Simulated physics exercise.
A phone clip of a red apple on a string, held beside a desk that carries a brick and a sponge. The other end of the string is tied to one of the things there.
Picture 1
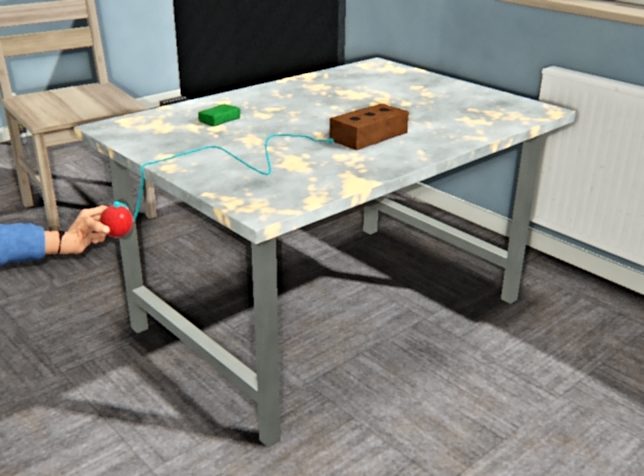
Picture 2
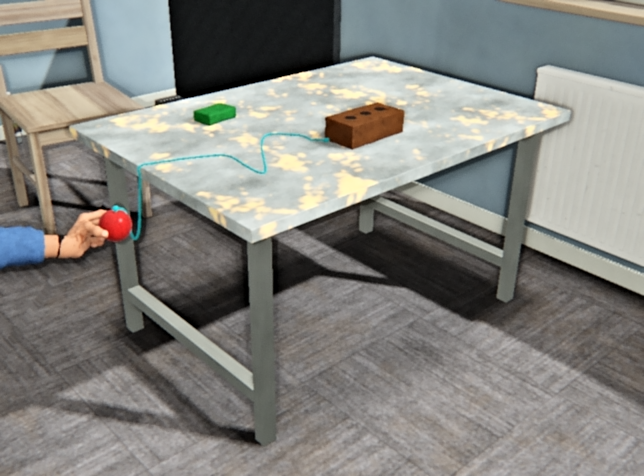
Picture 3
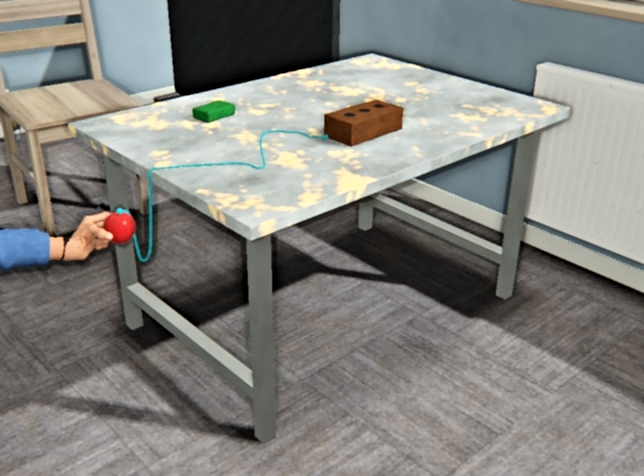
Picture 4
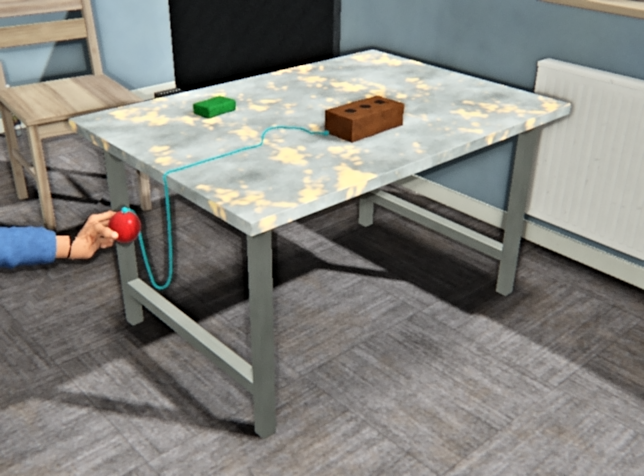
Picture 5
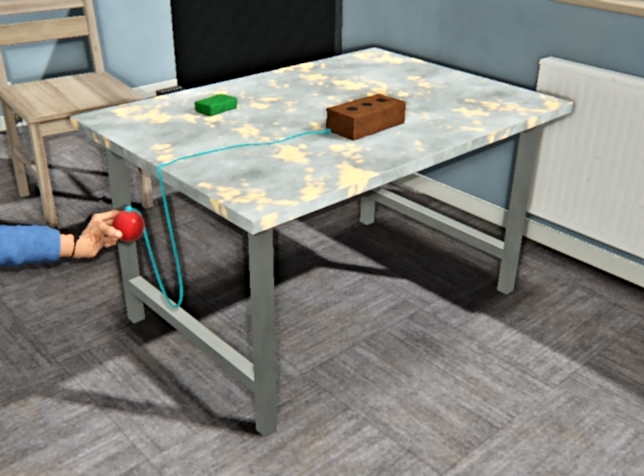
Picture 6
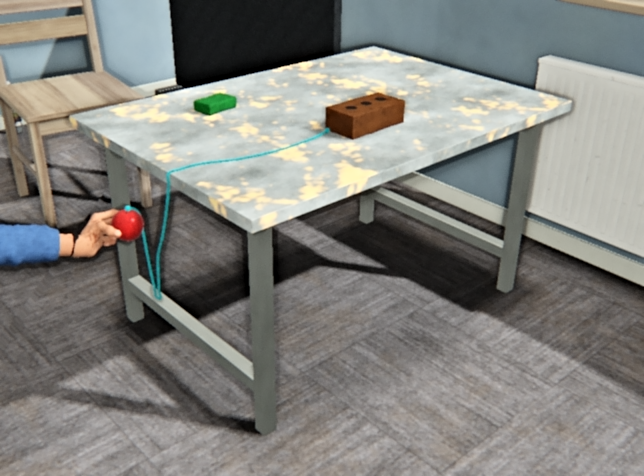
A hand moves a round red object slightly right as string slides over the table's edge.
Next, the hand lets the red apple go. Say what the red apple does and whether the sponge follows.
By the end the red apple has gone all the way down, and the sponge has held its position.
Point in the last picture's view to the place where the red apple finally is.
I'd mark the resting spot at about (148, 385).
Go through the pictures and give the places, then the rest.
In the first frame, red apple (116, 221); brick (370, 114); sponge (219, 109).
In the second frame, red apple (115, 225).
In the third frame, red apple (119, 228).
In the fourth frame, red apple (124, 227); string through (261, 143) (166, 177).
In the fifth frame, red apple (128, 226); string through (227, 148) (166, 209).
In the sixth frame, red apple (128, 225); brick (366, 103); sponge (215, 98); string tied to the brick, with much slack.
Then, 0.60 s on from there, apple on the floor near (148, 385); brick in place; sponge in place.
In the end, apple on the floor near (148, 385); brick in place; sponge in place. The red apple reaches the floor and the sponge remains where it stands.
